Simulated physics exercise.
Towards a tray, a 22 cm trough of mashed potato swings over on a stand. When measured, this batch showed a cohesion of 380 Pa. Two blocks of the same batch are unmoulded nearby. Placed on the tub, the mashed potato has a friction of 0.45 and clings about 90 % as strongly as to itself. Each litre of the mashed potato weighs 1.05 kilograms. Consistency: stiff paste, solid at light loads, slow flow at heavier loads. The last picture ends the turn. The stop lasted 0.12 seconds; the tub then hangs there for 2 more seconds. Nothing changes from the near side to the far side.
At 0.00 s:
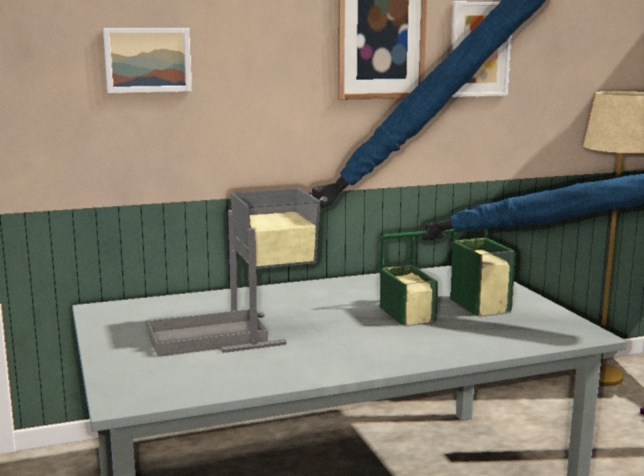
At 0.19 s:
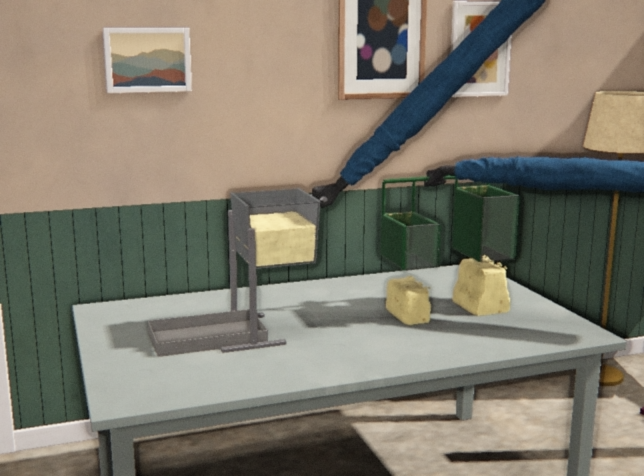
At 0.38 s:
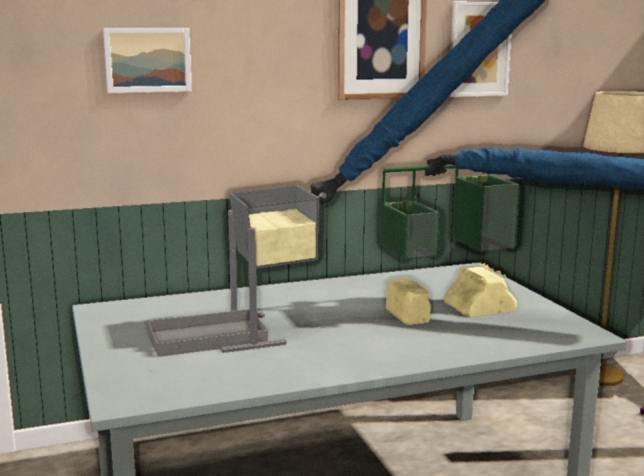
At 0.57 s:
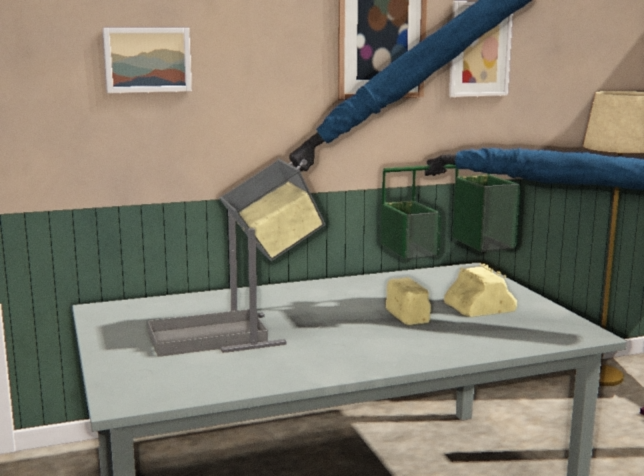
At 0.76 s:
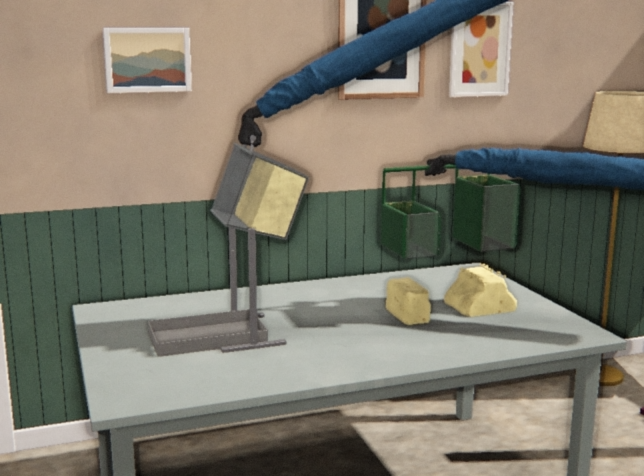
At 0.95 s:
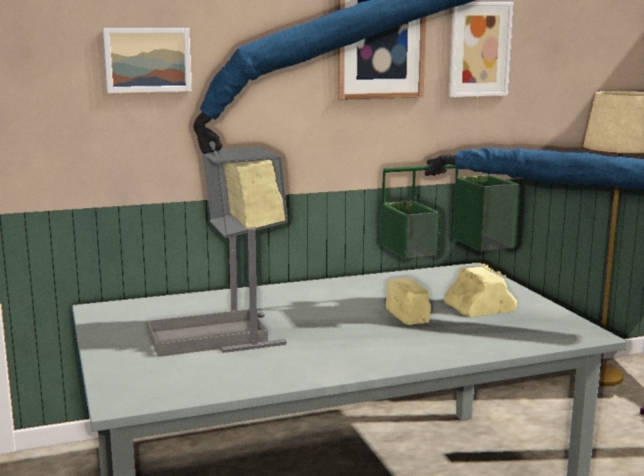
Two blue-sleeved arms reach in from the right over a pale grey table, seen from a fixed, slightly raised view in a room with green panelling and framed art. A grey trough of pale yellow mash sits on a stand at left, and two green moulds stand at right. One arm lifts the moulds off two yellow blocks, which slump slightly, then the other swings the trough steeply onto its side.
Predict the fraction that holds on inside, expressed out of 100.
Around 51 out of 100.
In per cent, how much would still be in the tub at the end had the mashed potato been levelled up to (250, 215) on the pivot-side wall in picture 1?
It would be close to 35 percent.
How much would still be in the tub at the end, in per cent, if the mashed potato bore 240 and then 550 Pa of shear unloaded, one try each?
In order: Around 40 % and around 65 %.
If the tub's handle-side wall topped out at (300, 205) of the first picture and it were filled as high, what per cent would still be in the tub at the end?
100 %.
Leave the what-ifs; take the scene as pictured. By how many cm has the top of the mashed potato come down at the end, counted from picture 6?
15 cm.
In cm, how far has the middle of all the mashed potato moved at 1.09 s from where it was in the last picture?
Close to 6 centimetres.
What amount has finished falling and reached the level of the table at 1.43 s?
Some 0 per cent.
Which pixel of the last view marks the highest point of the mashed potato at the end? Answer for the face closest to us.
I'd say it peaks at roughly (268, 203) in the last picture.
After 1.09 s, the tub is at 95 degrees and holds 100 %.
After 1.26 s, the tub is at 95 degrees and holds 61 %.
After 1.43 s, the tub is at 95 degrees and holds 51 %.
After 1.60 s, the tub is at 95 degrees and holds 51 %.
After 2.95 s, the tub is at 95 degrees and holds 51 %.
